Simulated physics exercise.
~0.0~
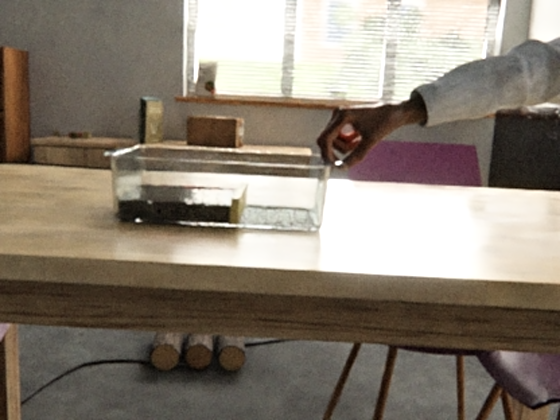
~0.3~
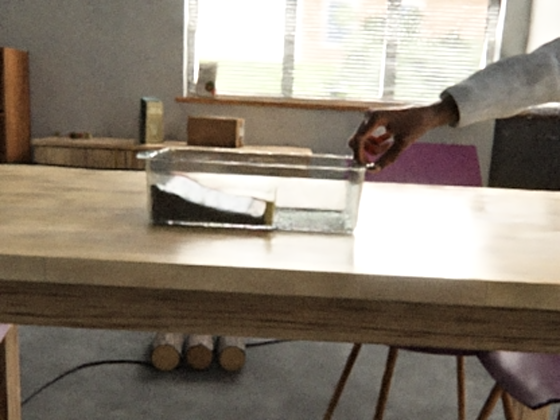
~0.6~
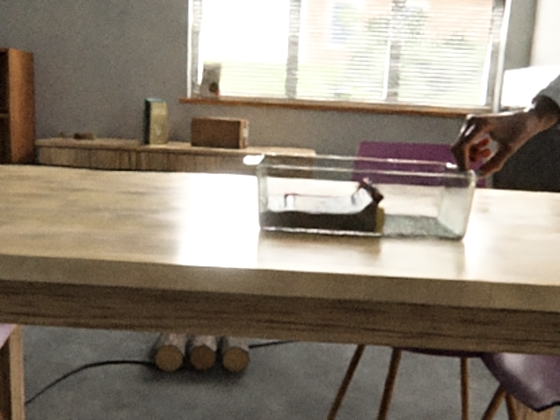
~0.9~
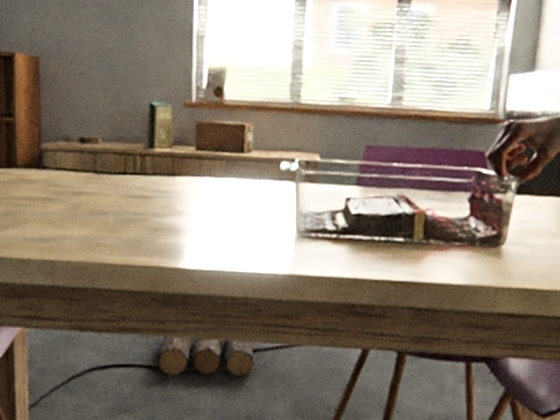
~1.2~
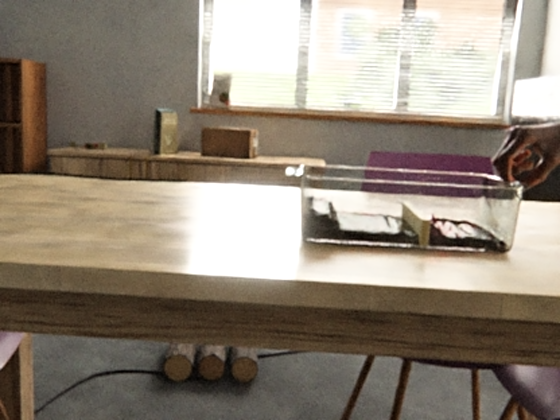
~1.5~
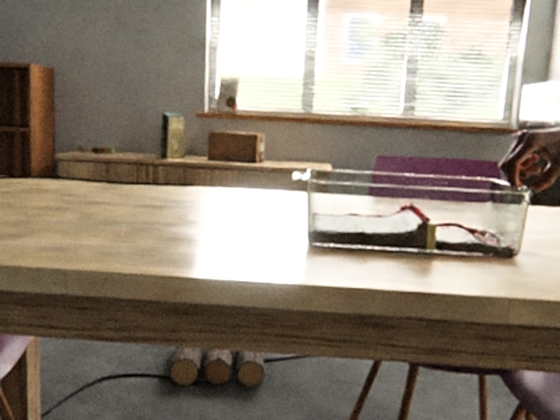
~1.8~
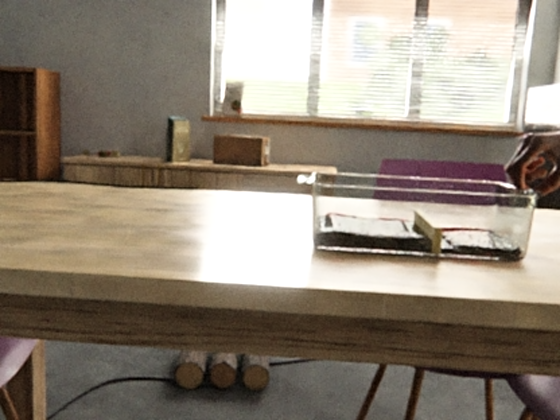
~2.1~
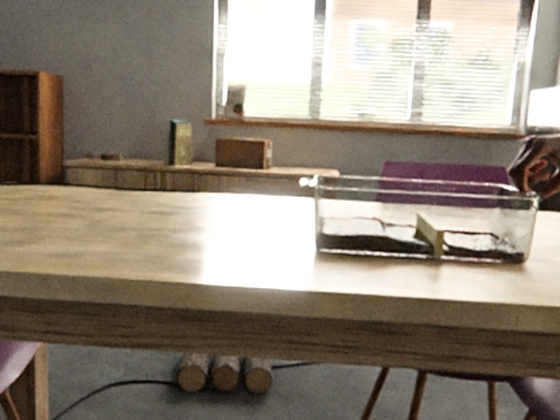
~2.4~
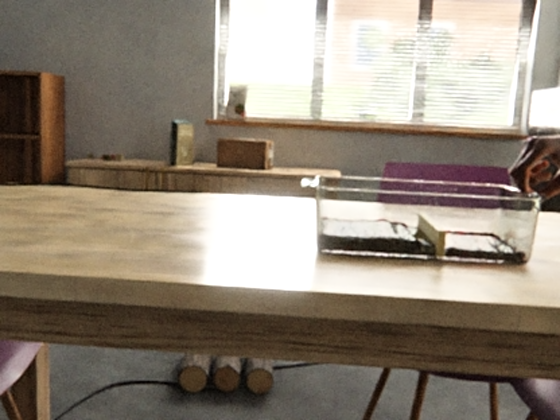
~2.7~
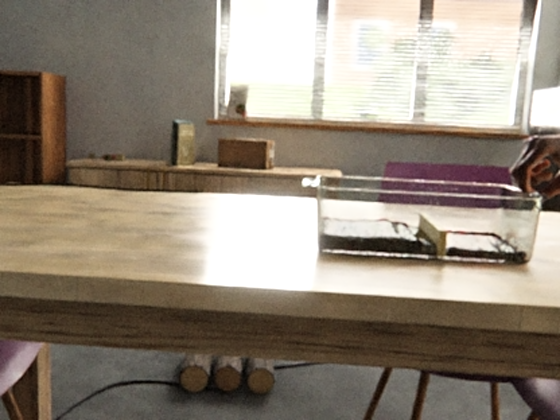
A clear rectangular food box, split by a low upright wall, stands on a pale wooden table in a grey room, seen from just above the tabletop. Dark wine lies left of the wall and nothing to its right, while a bright window, a purple chair and three round logs show around the table. A hand reaching in from the right tugs the box rightward in one pull as the view drifts slightly left. The wine heaps up on the left, then surges back and spills over the wall. The box stops, and the wine settles, with most still left and a smaller share right, none outside.
